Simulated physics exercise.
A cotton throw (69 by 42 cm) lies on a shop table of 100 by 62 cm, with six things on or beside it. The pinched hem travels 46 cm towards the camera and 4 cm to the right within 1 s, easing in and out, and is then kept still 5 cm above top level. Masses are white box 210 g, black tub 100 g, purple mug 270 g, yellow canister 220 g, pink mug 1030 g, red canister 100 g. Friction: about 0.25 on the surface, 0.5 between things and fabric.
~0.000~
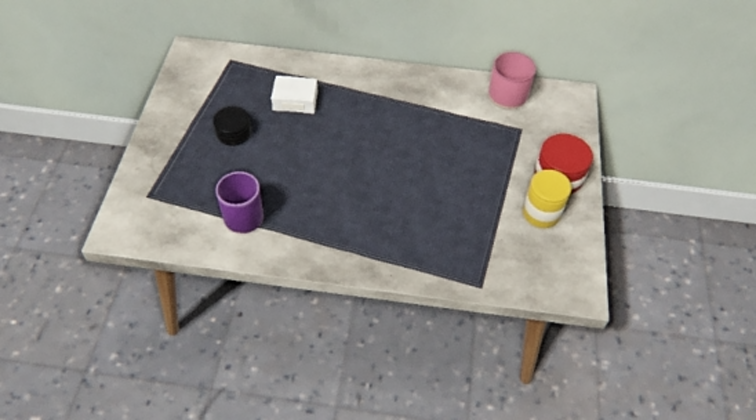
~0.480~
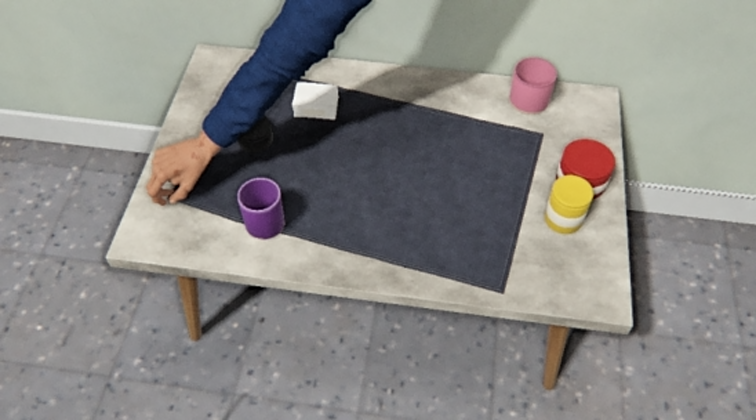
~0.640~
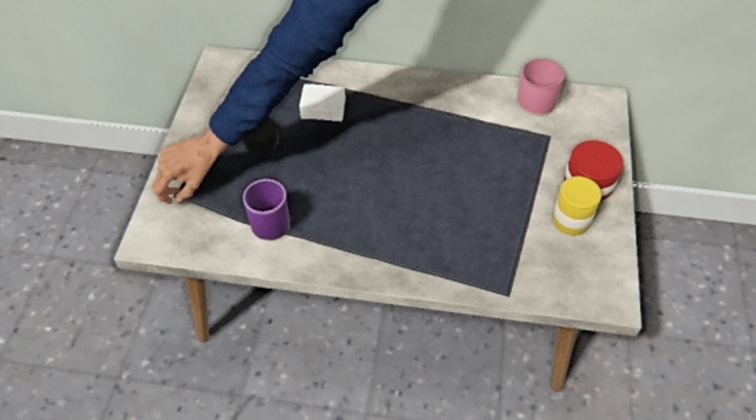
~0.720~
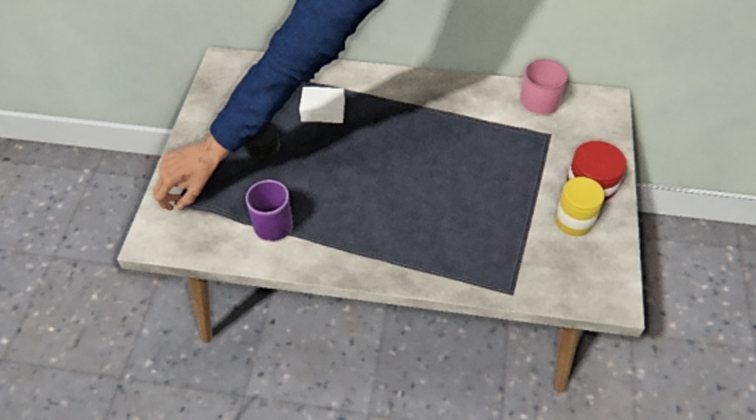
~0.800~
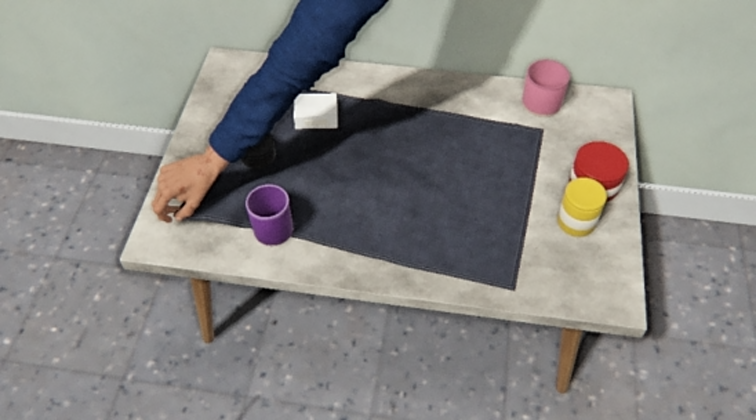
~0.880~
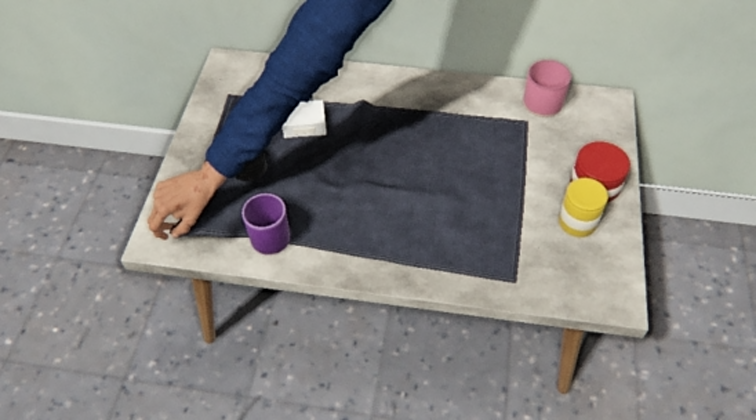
A hand pinches the dark cloth's left corner and drags it slightly towards the viewer.
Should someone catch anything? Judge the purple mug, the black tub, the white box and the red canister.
Result: Purple mug drops off, black tub drops off, white box falls off, red canister stays on.
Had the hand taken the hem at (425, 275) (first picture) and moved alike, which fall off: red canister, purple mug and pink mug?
Then: Red canister remains, purple mug falls off, pink mug remains.
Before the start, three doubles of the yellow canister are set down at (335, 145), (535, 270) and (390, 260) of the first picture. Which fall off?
In that order: Drops off, remains, goes over.
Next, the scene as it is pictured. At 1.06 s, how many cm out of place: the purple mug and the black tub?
About: Purple mug 10 cm, black tub 20 cm.
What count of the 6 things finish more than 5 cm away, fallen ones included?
I count 3.
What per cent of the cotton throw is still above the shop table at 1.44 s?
Some 55 per cent of it.
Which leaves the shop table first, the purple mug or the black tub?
First goes the purple one.
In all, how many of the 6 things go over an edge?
3 of them.
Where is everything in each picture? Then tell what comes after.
The first picture shows purple mug (238, 188); black tub (231, 119); white box (295, 88); red canister (567, 152); cotton throw corners (146, 198) (230, 60) (522, 130) (482, 289).
The second picture shows cotton throw corners (251, 67) (544, 134); grip (167, 199).
The third picture shows cotton throw corners (258, 70) (551, 137); grip (174, 198).
The fourth picture shows white box (322, 98); black tub (260, 132); cotton throw corners (256, 75) (551, 135); grip (175, 204).
The fifth picture shows white box (315, 104); purple mug (267, 201); black tub (255, 142); cotton throw corners (245, 83) (544, 130); grip (173, 216).
The sixth picture shows purple mug (264, 210); black tub (246, 154); white box (303, 112); red canister (604, 160); cotton throw corners (228, 95) (528, 122) (516, 283); grip (170, 233).
At 1.1 s, 95 % of the cotton throw is still over the top; black tub 20 cm off its start, white box 19 cm off its start, purple mug 12 cm off its start.
At 1.2 s, 75 % of the cotton throw is still over the top; black tub 34 cm off its start, white box 33 cm off its start, purple mug on its side, 23 cm off its start.
At 1.4 s, 55 % of the cotton throw is still over the top; black tub over the edge, white box 46 cm off its start at (172, 234), purple mug over the edge.
At 1.6 s, 50 % of the cotton throw is still over the top; black tub over the edge, white box 56 cm off its start, purple mug over the edge.
At 3.2 s, 0 % of the cotton throw is still over the top; white box over the edge, black tub over the edge, purple mug over the edge, red canister 0 cm off its start at (604, 160).
